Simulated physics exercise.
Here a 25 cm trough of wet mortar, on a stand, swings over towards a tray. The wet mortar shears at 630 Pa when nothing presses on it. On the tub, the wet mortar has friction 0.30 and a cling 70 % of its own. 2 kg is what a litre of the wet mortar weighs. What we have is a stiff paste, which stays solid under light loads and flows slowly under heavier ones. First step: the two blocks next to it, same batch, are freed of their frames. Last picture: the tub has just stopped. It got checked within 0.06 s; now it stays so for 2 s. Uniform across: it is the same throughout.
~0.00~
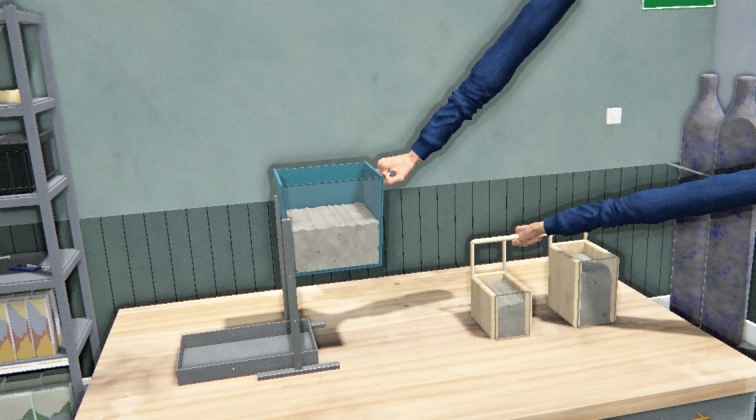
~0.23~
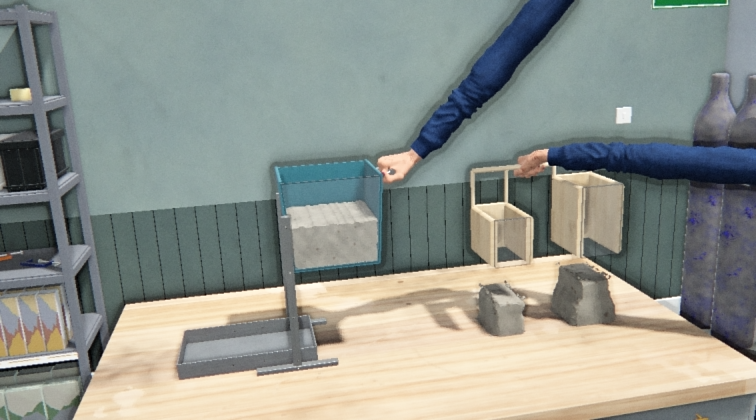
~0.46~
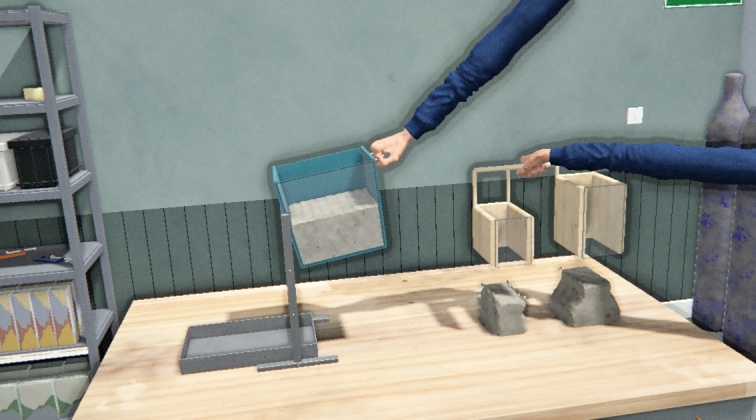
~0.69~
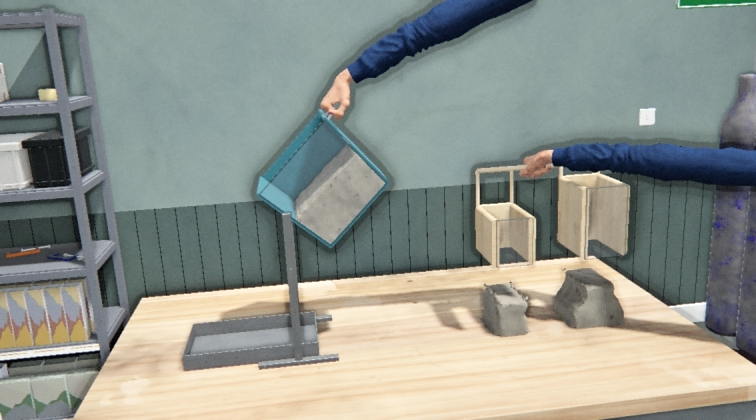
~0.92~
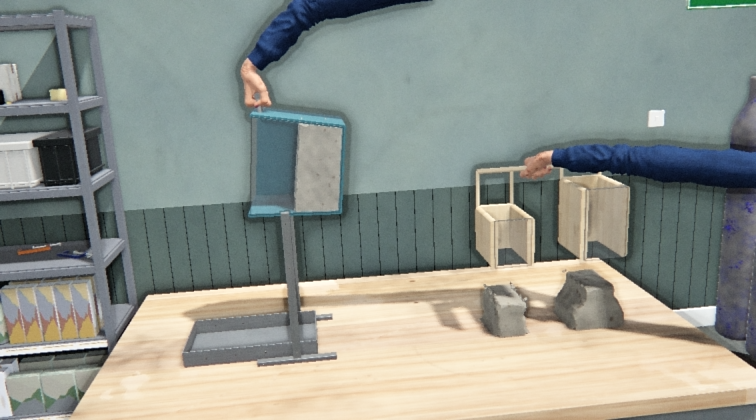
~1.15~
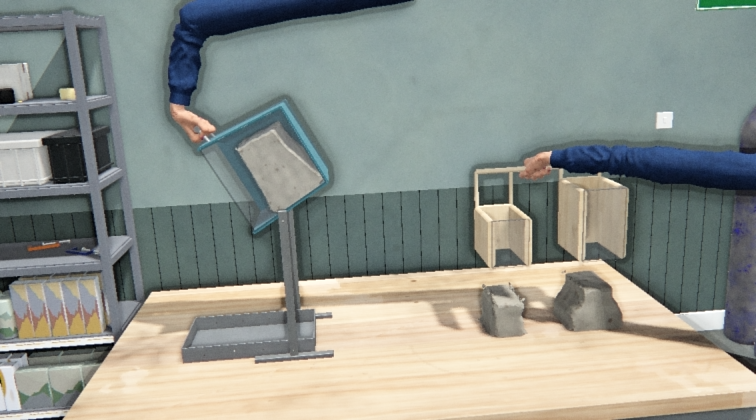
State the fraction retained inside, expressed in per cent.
Retained fraction: About 0 per cent.
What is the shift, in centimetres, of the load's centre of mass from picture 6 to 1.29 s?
The change is near 13 cm.
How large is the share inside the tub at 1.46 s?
About 10 %.
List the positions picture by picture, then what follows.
Handle-side rim at (381, 177), tilt 0 degrees; top of the wet mortar at (379, 221); blocks stand 12 cm, 19 cm (left to right), in the first frame.
Handle-side rim at (379, 175), tilt 0 degrees; top of the wet mortar at (377, 219); blocks stand 12 cm, 16 cm (left to right), in the second frame.
Handle-side rim at (372, 160), tilt 9 degrees; top of the wet mortar at (373, 206); blocks stand 12 cm, 14 cm (left to right), in the third frame.
Handle-side rim at (323, 120), tilt 45 degrees; top of the wet mortar at (354, 156); blocks stand 12 cm, 14 cm (left to right), in the fourth frame.
Handle-side rim at (251, 118), tilt 84 degrees; top of the wet mortar at (299, 126); blocks stand 12 cm, 14 cm (left to right), in the fifth frame.
Handle-side rim at (200, 151), tilt 118 degrees; top of the wet mortar at (274, 131); blocks stand 12 cm, 14 cm (left to right), in the sixth frame.
After 1.29 s, the tub is at 118 degrees and holds 70 %.
After 1.46 s, the tub is at 118 degrees and holds 10 %.
After 1.63 s, the tub is at 118 degrees and holds 0 %.
After 1.80 s, the tub is at 118 degrees and holds 0 %.
After 3.15 s, at the end, the tub is at 118 degrees and holds 0 %.
